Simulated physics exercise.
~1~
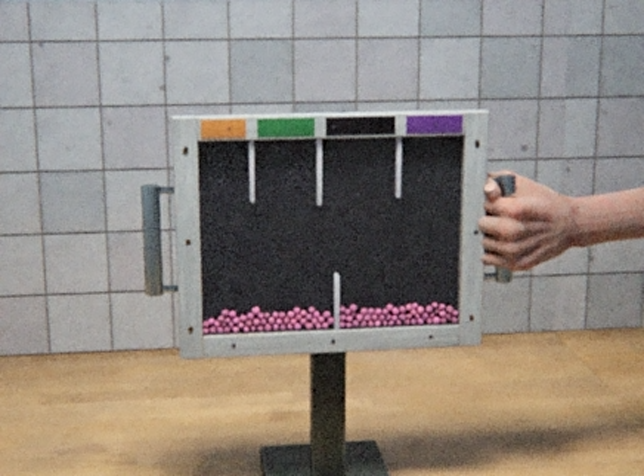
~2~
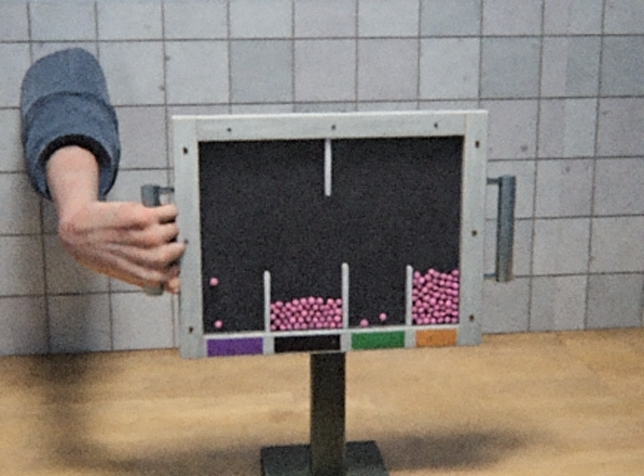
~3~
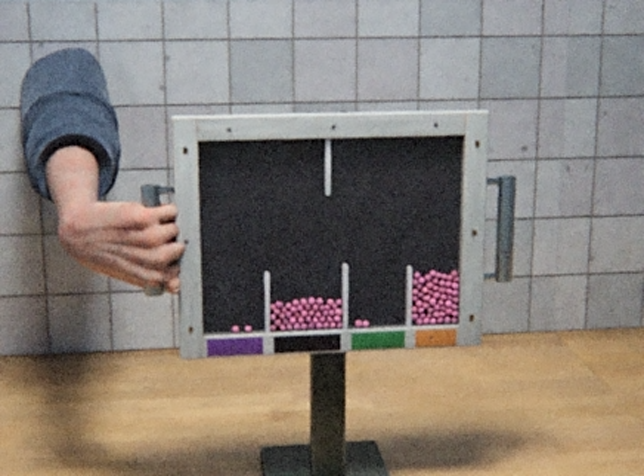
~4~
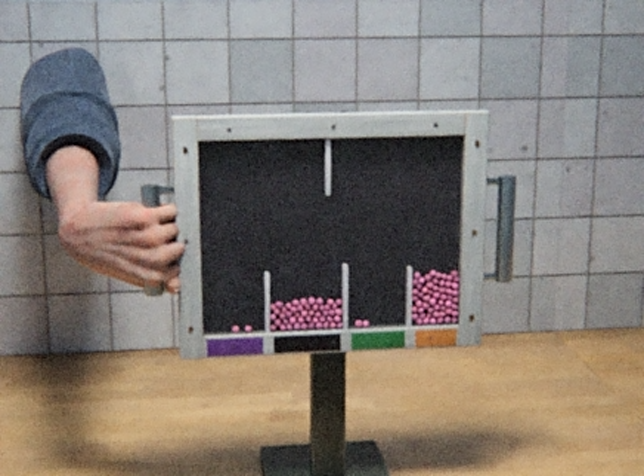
A shallow, pale-framed case with a dark interior stands on a dark post on a wooden tabletop, seen from the front against a grey tiled wall. At first a hand grips its right handle, pink beads line the bottom, and orange, green, black and purple marks run along the top. The case turns half over, and a hand in a blue-grey sleeve now holds the left handle. The beads drop into the pockets, with a few stragglers settling last. The case stays still, with the orange and black pockets well filled and only a couple of beads each in purple and green.
